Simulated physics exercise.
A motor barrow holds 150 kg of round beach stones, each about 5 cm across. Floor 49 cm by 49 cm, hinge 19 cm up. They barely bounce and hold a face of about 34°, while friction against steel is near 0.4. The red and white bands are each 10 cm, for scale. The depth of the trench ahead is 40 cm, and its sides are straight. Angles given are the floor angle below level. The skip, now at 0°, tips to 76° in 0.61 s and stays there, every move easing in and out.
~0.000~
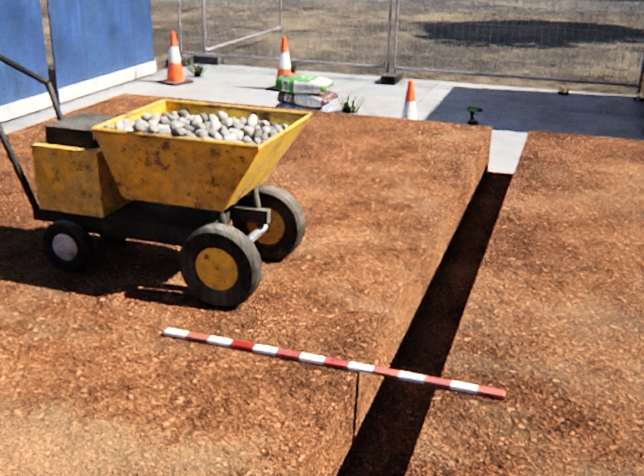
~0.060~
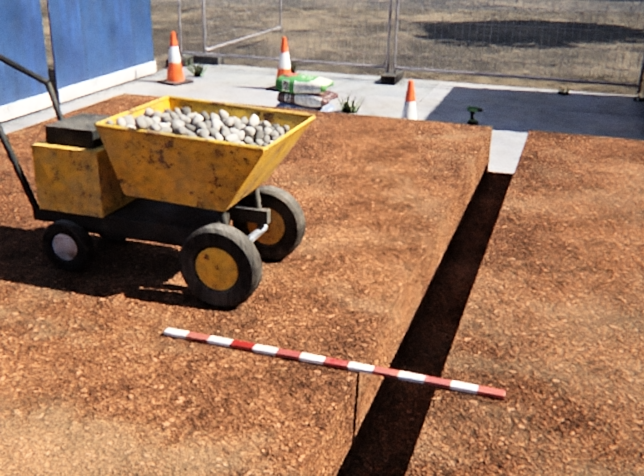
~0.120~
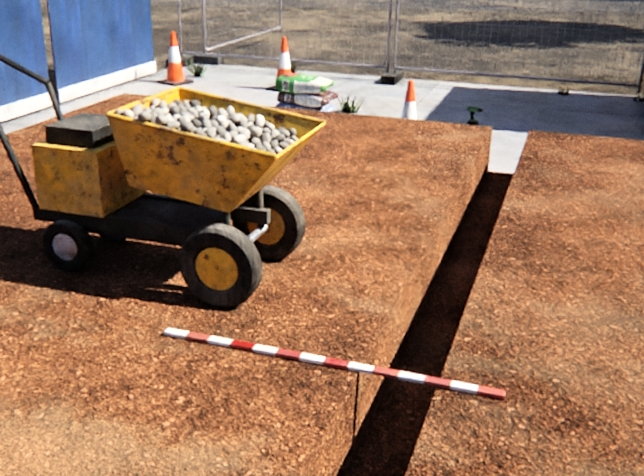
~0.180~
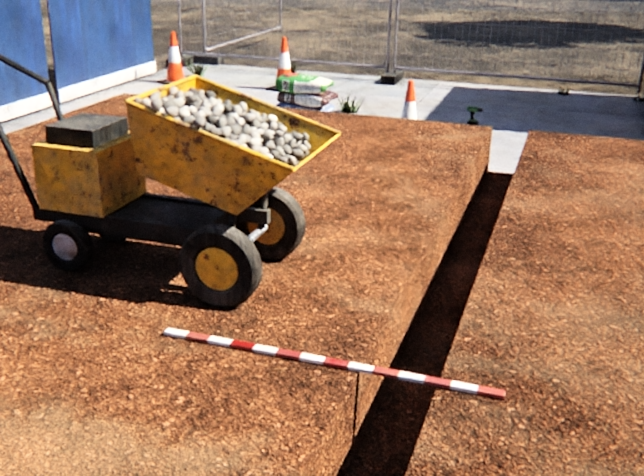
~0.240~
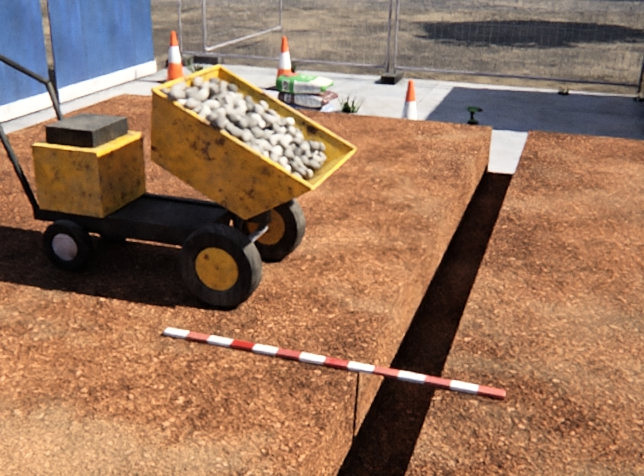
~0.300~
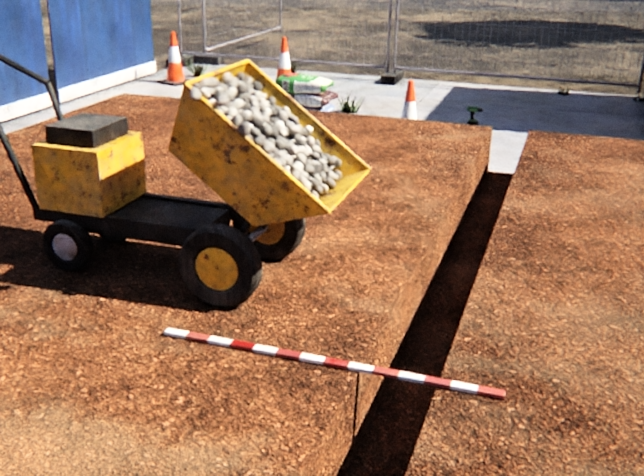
The clip shows a yellow motor barrow loaded with round stones standing on reddish-brown ground near a straight trench, its skip tilting steadily forward to the right, while the wheels and a red and white banded pole stay still.
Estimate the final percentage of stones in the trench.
I would say 90 percent.
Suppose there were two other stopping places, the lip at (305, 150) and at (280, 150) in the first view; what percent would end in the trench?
Close to 55 percent in the first case, 85 percent in the second.
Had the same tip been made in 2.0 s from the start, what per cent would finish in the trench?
About 90 percent, I'd say.
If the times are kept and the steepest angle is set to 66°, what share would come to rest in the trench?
Roughly 75%.
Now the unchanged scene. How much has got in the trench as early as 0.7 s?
I'd put it near 40 per cent.
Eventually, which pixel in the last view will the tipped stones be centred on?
About (425, 364).
After 0.5 s the floor is at 65°; 100 % in the skip; the foremost stones are at (368, 242).
After 0.7 s the floor is at 76°; 52 % in the skip, 6 % short of the trench, 42 % in the trench; the foremost stones are at (455, 340).
After 1.1 s the floor is at 76°; 12 % in the skip, 7 % short of the trench, 77 % in the trench, 4 % past the trench; the foremost stones are at (608, 338).
After 3.0 s the floor is at 76°; 0 % in the skip, 6 % short of the trench, 90 % in the trench, 4 % past the trench; the foremost stones are past the picture's edge.
